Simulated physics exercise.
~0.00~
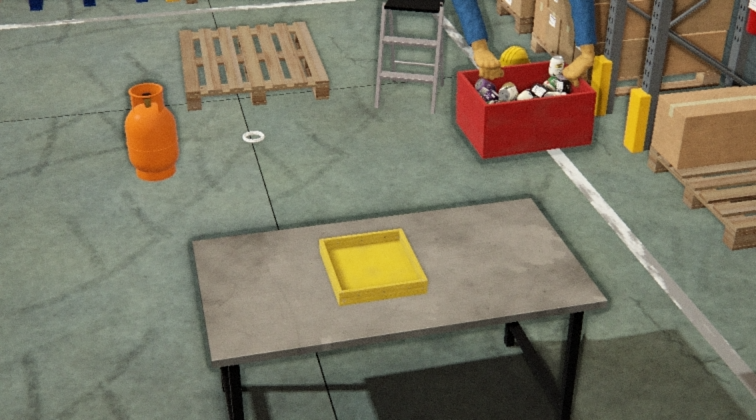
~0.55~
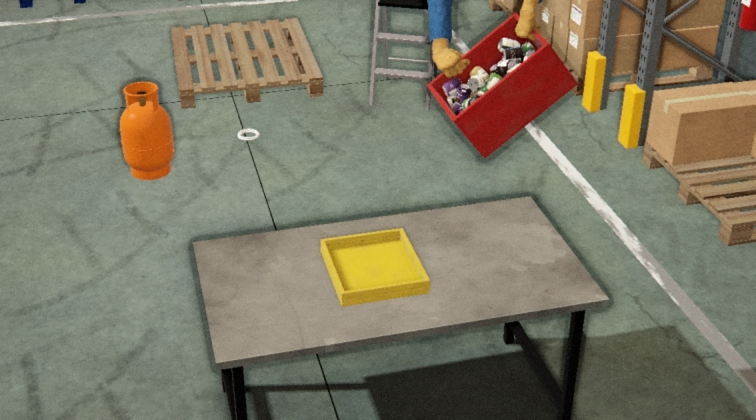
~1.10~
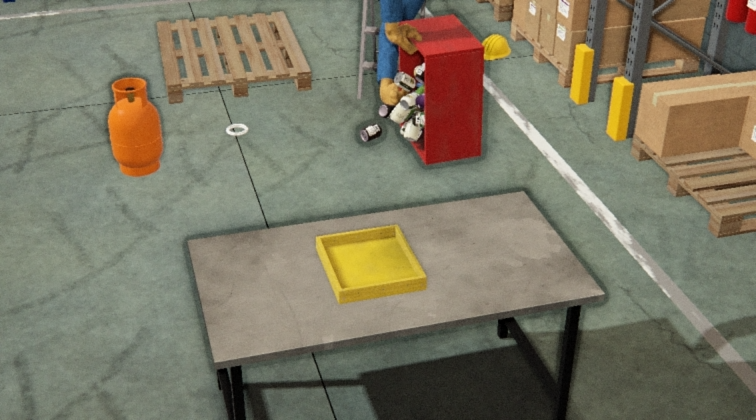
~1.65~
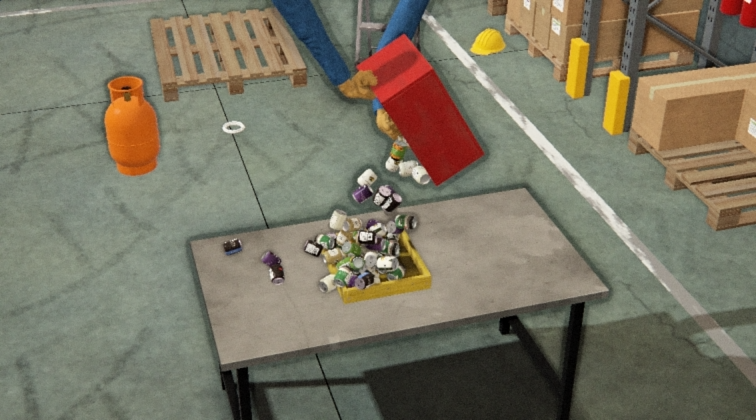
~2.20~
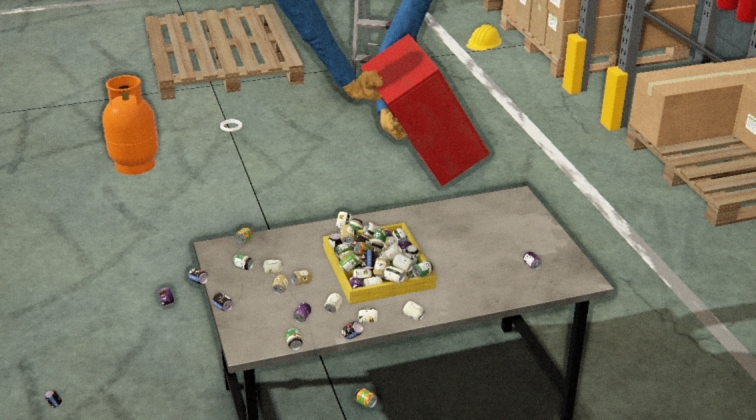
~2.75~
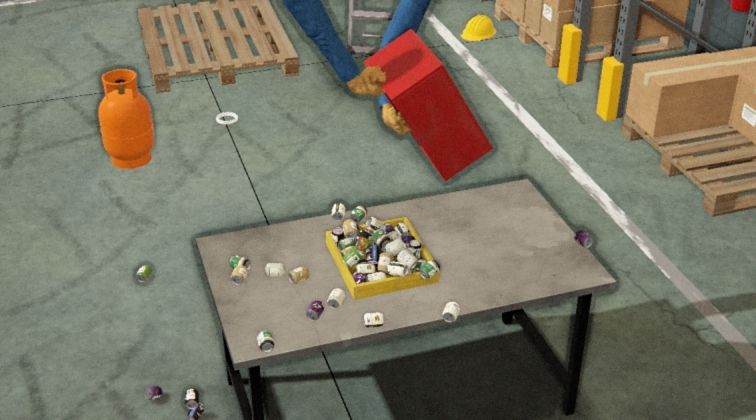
A red box tips, pouring small cans that fill a yellow tray and scatter around.
